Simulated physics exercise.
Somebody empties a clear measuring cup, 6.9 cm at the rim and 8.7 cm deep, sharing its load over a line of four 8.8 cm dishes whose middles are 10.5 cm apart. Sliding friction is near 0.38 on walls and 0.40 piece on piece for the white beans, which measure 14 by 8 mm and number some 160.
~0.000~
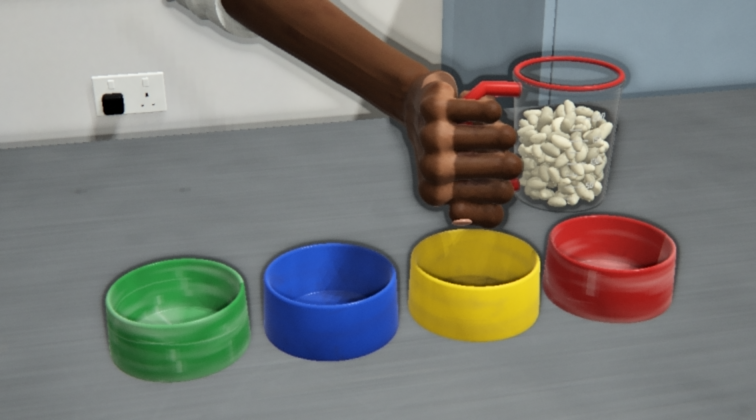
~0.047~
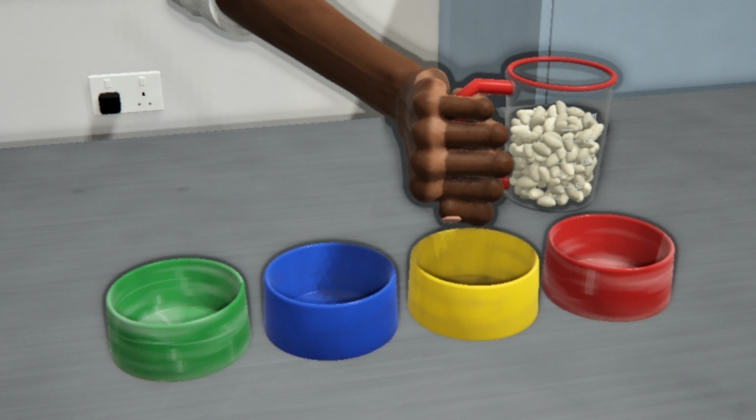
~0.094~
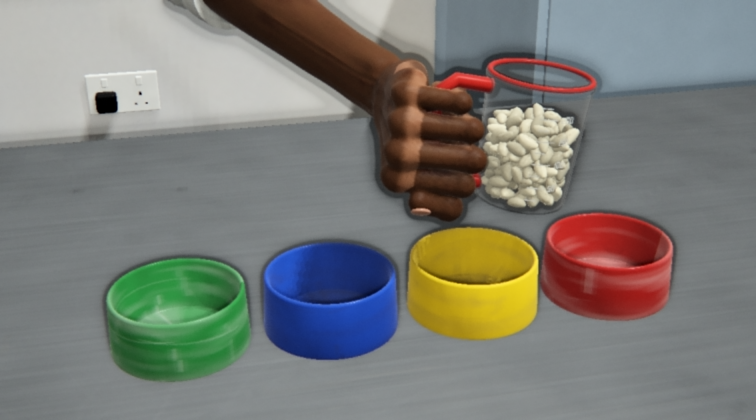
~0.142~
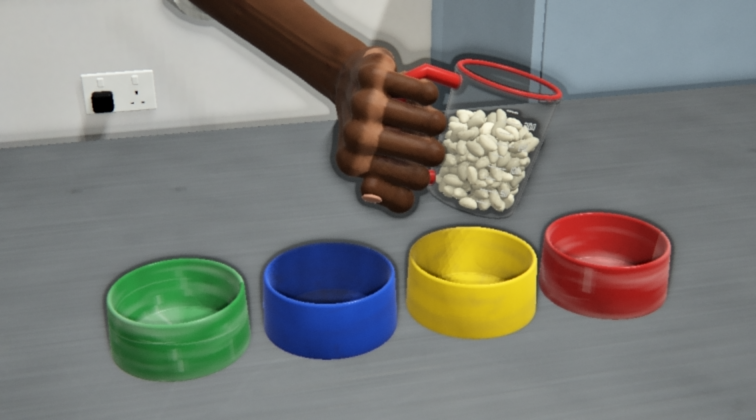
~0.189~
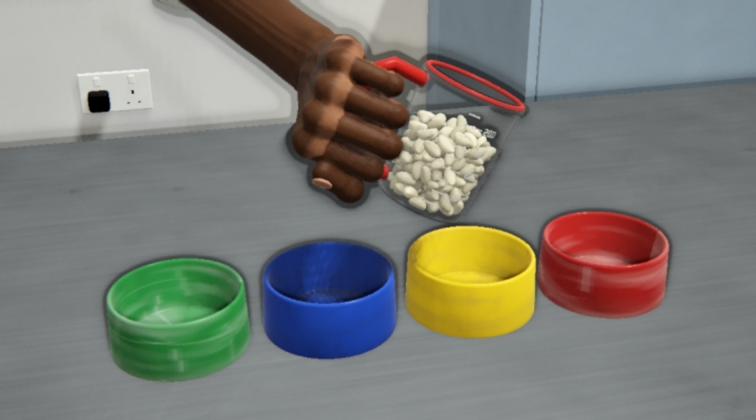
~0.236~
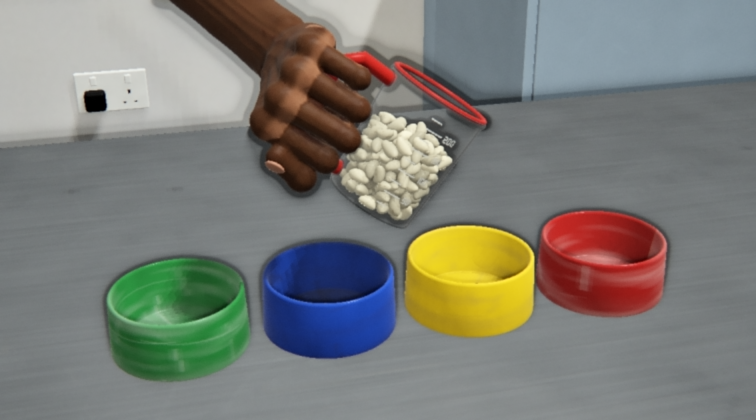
Hand gripping a clear cup of white beans by its red handle, moving it left above four coloured dishes while tilting it.
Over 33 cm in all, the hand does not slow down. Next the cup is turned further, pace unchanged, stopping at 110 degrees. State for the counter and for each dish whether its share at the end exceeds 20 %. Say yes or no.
Red: No, blue: No, green: Yes, yellow: No, counter: No.
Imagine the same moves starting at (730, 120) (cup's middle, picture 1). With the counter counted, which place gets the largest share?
Result - top receiver is blue.
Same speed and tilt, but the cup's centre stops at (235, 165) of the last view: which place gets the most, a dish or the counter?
Most of it ends up at blue.
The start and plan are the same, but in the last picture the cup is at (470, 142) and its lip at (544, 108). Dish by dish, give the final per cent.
Red 0, blue 10, green 80, yellow 0.
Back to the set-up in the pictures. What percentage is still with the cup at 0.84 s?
Some 80 %.
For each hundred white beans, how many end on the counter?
Close to 0 per cent, give or take.
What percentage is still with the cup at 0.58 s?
My estimate is about 100 per cent.
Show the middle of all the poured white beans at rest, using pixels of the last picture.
Est. centre at rest: (179, 315) px.
After 0.44 s, tilt 73 degrees; cup holds 100 %.
Then, at 0.58 s, tilt 100 degrees; cup holds 100 %.
Then, at 0.84 s, tilt 110 degrees; cup holds 80 %, green 15 %.
By 2.1 s all is still; red 0 %, blue 0 %, green 100 %, yellow 0 %, counter 0 %.
